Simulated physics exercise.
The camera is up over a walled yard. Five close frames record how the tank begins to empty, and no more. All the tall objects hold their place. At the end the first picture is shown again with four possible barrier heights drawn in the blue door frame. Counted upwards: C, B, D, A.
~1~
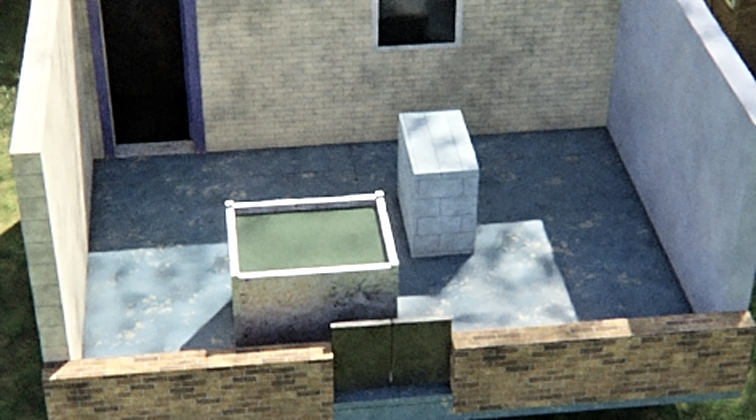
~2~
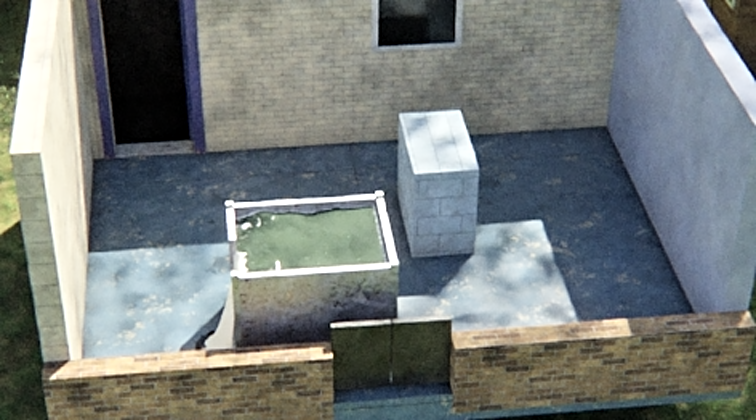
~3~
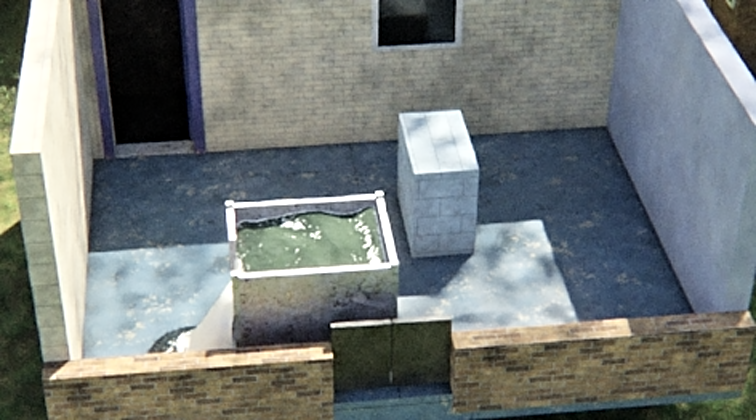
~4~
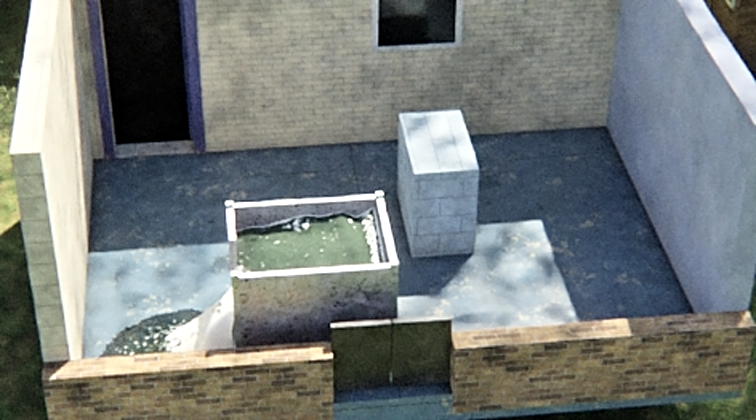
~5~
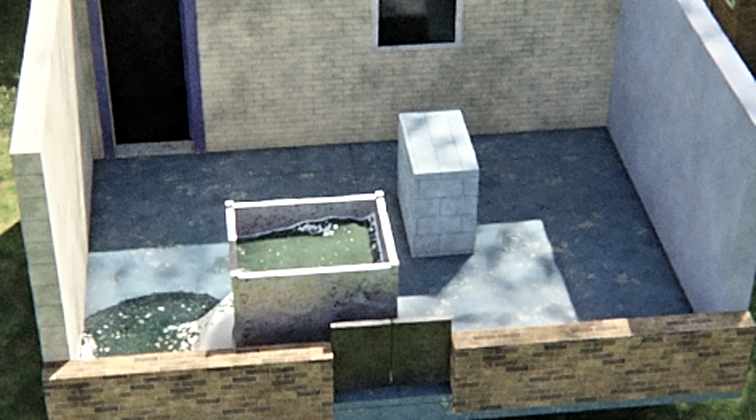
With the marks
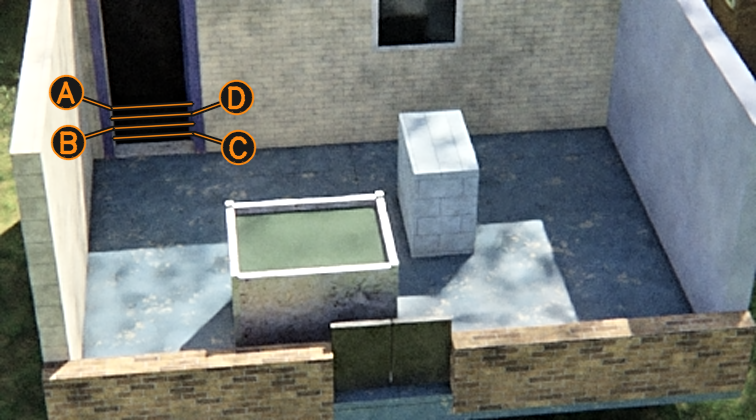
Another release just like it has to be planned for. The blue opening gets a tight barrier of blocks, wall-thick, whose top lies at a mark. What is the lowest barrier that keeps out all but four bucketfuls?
C.
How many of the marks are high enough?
All four.
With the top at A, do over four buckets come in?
No, that is safe.
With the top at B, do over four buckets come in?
No.
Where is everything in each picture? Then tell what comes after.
Water in the tank at rest, its middle at (310, 242); foot of the blue doorway at (155, 155); shut gate at (391, 332).
Water covers 1 % of the ground, its front hidden from here.
Water covers 3 % of the ground, its front hidden from here.
Water covers 6 % of the ground and shows as far out as (178, 318).
Water covers 9 % of the ground and shows as far out as (116, 314).
On the marked copy, A at (151, 106); B at (153, 126); C at (154, 135); D at (152, 116); from the bottom up C, B, D, A.
With A, nothing gets over.
With B, nothing gets over.
With C, a bucket or two gets in.
With D, nothing gets over.
